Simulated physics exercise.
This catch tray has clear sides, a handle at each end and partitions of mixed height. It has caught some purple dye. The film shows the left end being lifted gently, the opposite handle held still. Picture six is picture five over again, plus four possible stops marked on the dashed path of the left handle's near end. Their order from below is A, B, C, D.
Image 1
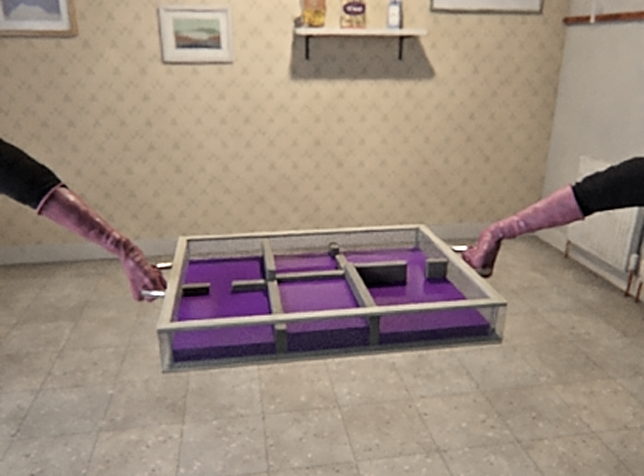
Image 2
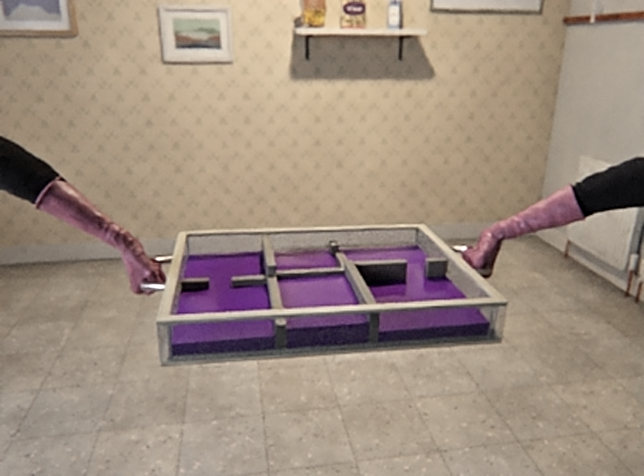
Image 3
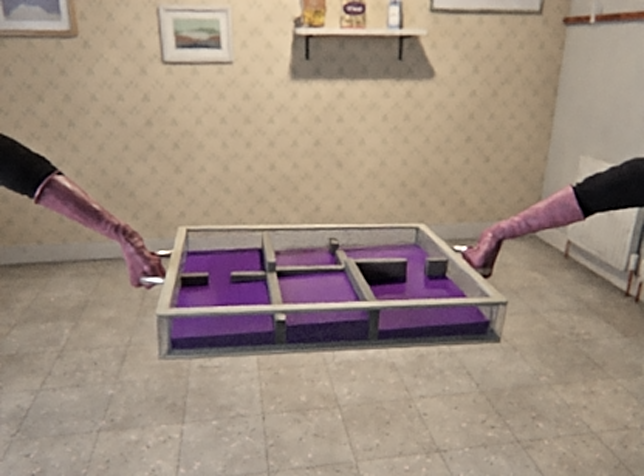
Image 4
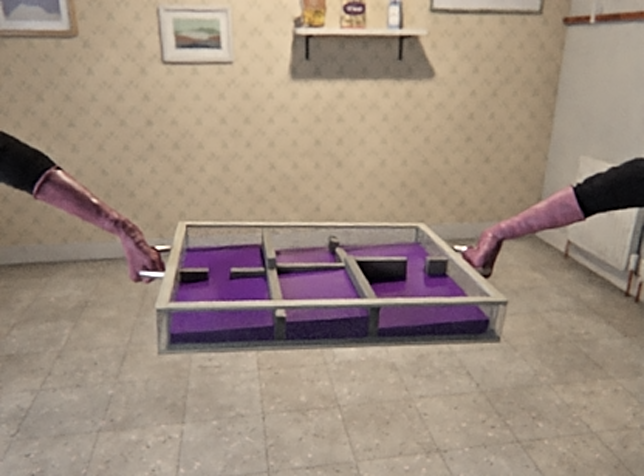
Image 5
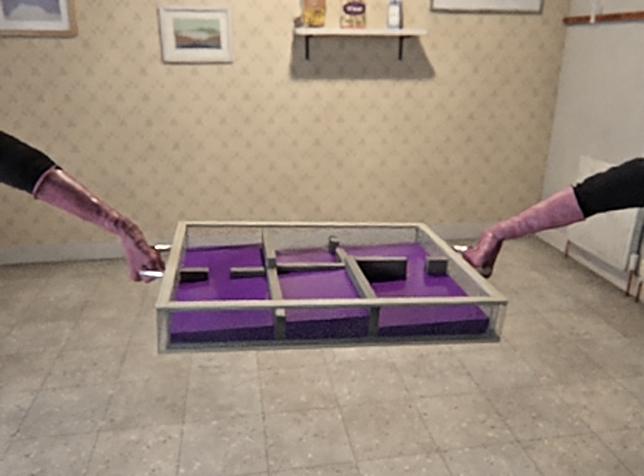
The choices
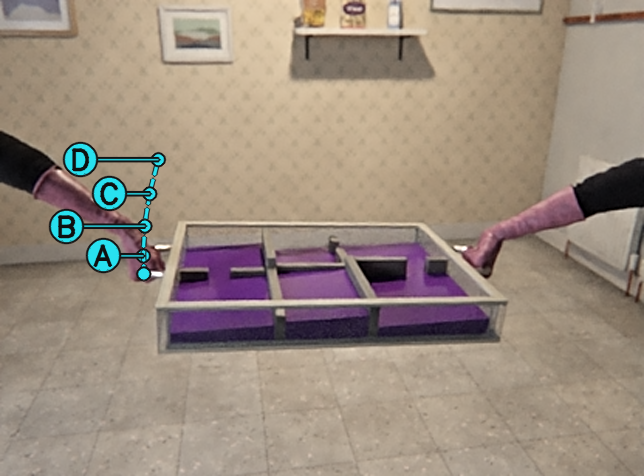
A clear-sided, partitioned tray of purple liquid, held by a pair of hands at its ends, tilted very slightly down to the right as its left side rose a little, then stayed nearly still.
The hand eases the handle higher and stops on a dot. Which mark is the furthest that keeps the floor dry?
C will do.
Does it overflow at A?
No, that is safe.
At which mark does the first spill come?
That is mark D.
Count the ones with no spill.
Three.
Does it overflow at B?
No, not at all.
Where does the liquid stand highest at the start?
The front middle bay.
On the marked copy, A at (143, 255); B at (144, 226); C at (149, 193); D at (158, 159).
Choosing A, nothing spills; the front right bay holds the most.
Choosing B, nothing spills; the front right bay holds the most.
Choosing C, nothing spills; the front right bay holds the most.
Choosing D, about 8 % goes over the rim.
